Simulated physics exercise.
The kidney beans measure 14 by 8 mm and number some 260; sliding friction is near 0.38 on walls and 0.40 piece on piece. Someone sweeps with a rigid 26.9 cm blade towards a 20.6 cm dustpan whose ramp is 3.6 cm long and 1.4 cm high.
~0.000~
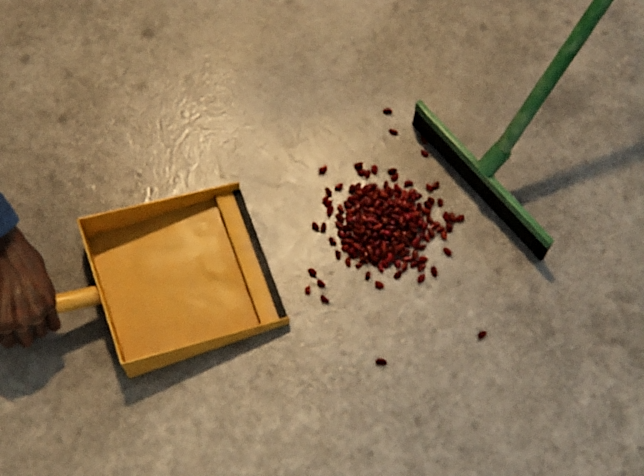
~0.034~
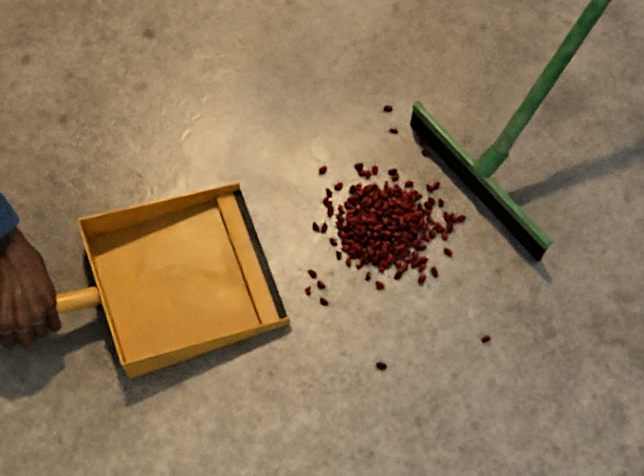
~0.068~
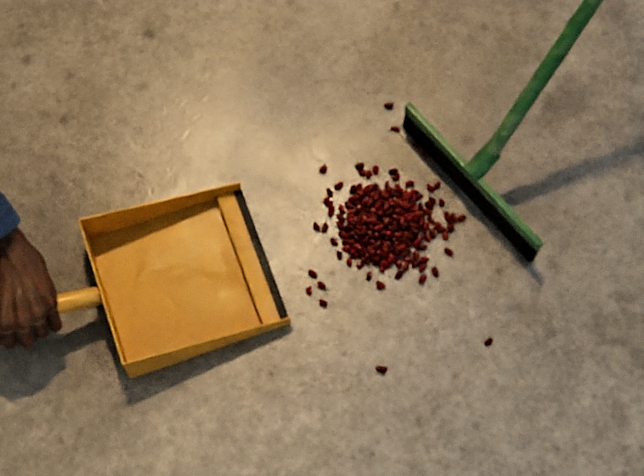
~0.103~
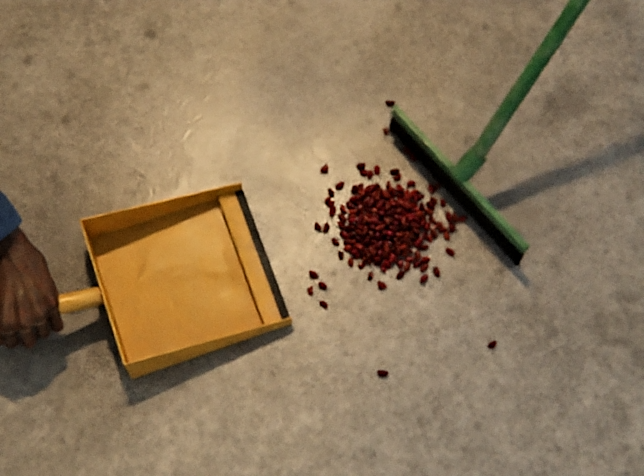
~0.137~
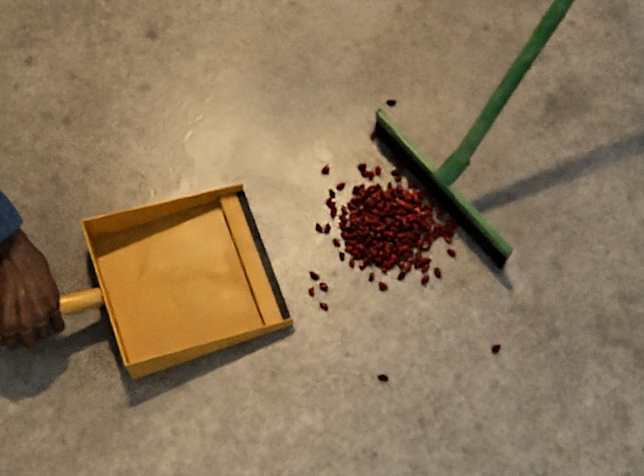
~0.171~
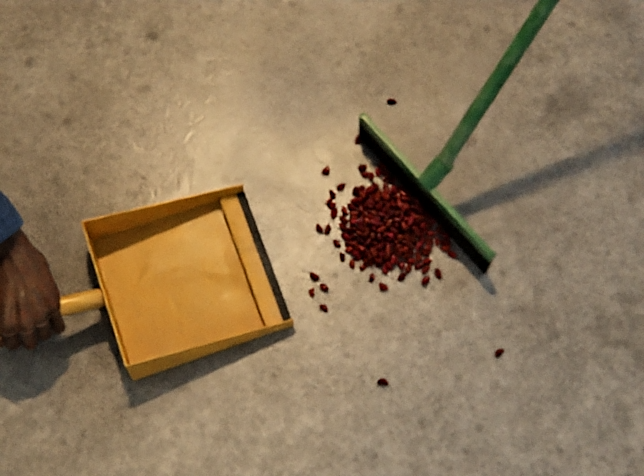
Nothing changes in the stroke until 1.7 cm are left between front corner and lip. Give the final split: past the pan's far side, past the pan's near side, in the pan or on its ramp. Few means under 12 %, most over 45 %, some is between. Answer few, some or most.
Far side few, near side some, pan few.
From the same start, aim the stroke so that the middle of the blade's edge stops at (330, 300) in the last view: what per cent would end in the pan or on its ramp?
Some 20 per cent.
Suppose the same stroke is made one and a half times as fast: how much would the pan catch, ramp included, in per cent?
In that case some 20 per cent.
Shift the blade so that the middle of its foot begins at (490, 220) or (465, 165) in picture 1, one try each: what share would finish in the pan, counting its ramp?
Some 10 and 5 per cent.
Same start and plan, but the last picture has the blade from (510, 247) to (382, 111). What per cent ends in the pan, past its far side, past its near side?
Pan 0, far 5, near 10.
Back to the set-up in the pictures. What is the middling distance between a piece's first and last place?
About 14 cm.
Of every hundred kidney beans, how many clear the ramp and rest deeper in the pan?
Roughly 0 per cent.
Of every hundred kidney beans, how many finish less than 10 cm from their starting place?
Some 5 per cent.
After 0.30 s, middle of the blade 14 cm from the lip; 0 % over the lip, far side 0 %, near side 5 %.
After 0.39 s, middle of the blade 8 cm from the lip; 0 % over the lip, far side 0 %, near side 10 %.
After 0.61 s, middle of the blade 6 cm from the lip; 5 % over the lip, far side 0 %, near side 15 %.
By 1.9 s all is still; far side 0 %, near side 15 %, pan 5 %, in front of the lip or behind the blade 75 %.
